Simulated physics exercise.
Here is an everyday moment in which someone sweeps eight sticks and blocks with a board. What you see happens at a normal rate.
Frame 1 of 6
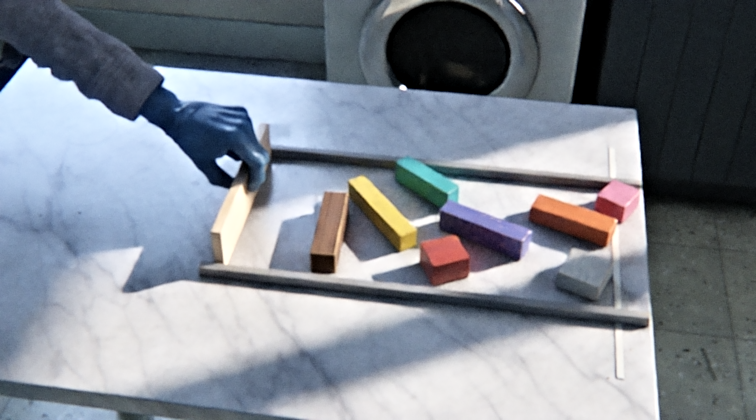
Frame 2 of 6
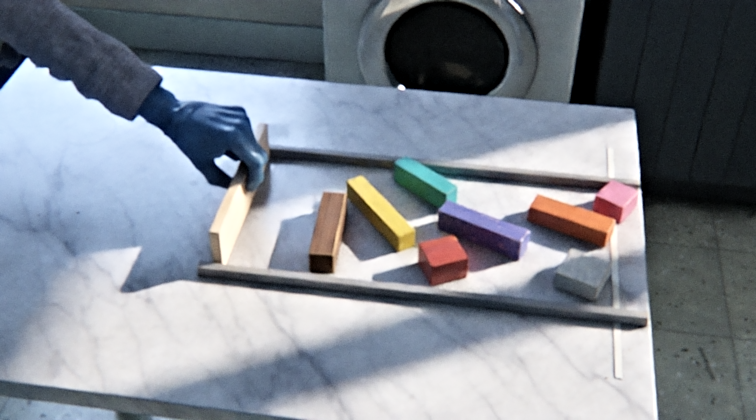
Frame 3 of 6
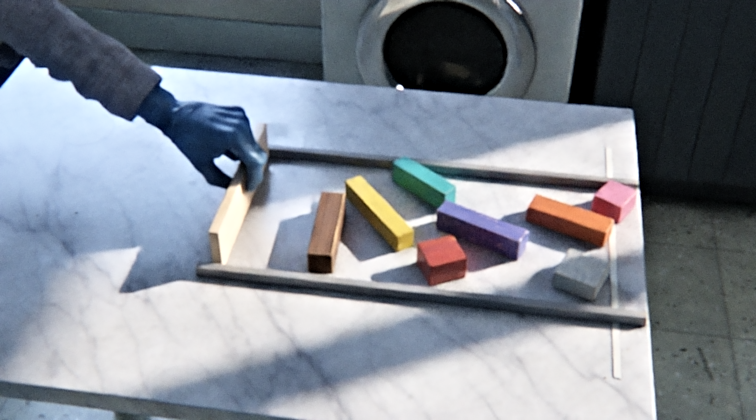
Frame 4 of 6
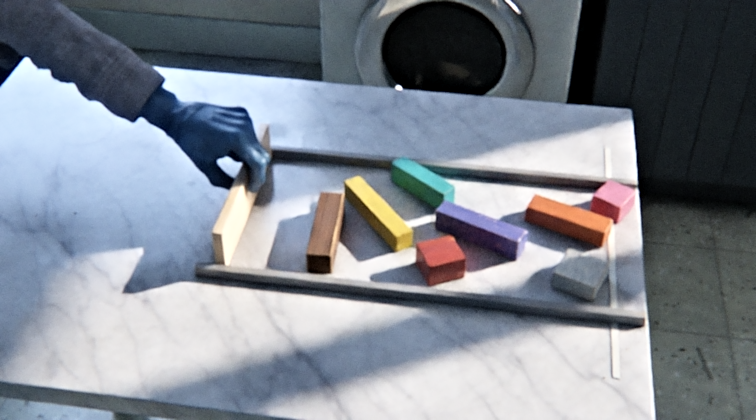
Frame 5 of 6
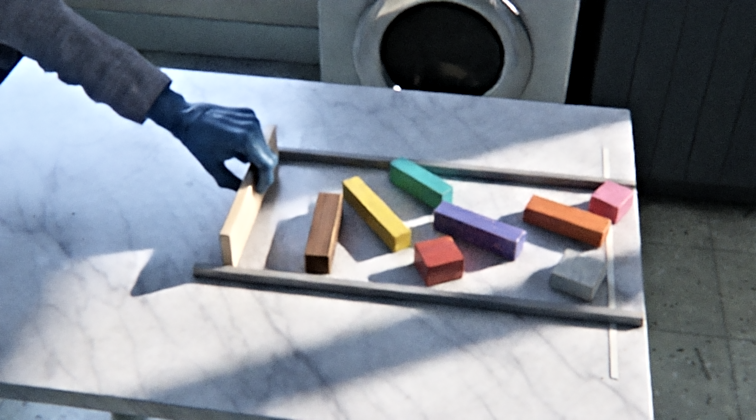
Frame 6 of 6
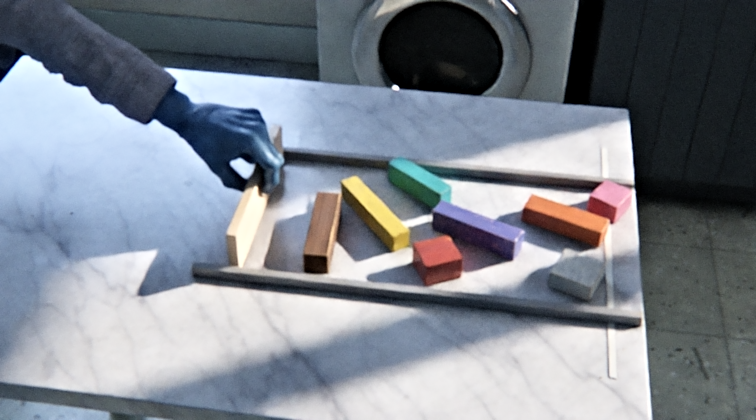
A gloved hand slides a wooden board slightly right toward scattered colourful blocks, which stay still.
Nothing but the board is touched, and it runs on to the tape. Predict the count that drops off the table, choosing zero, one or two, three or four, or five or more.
Seems five or more of them come crashing down.
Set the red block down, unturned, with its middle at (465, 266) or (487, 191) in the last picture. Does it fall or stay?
First place: It goes off the edge; second place: It goes off the edge.
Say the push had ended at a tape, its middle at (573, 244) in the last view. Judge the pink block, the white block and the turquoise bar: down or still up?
The pink block topples off, the white block topples off, and the turquoise bar stays put.
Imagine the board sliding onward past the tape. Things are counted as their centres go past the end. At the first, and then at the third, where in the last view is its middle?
It sits around (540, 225) and after that around (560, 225).
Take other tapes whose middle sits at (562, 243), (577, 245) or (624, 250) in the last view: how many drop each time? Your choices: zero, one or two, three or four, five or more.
The counts for the three tapes are either one or two, 3 or 4 and 5 or more.
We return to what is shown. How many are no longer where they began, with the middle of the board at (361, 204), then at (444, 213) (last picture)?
By the first moment it's 2, by the second it's 5.
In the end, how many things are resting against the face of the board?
It's touching 1 at the end.
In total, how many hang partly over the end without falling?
It's 0.
A little later, none off yet; pink block at rest near (610, 201); white block at rest near (577, 274); orange bar at rest near (565, 220).
Next, none off yet; pink block shifted about its own width near (637, 200); white block shifted about its own width near (632, 278); orange bar shifted about its own width near (621, 223).
When it is over, the number that fall off is five or more; down, yellow bar, turquoise bar, red block, blue bar, orange bar, white block and pink block.
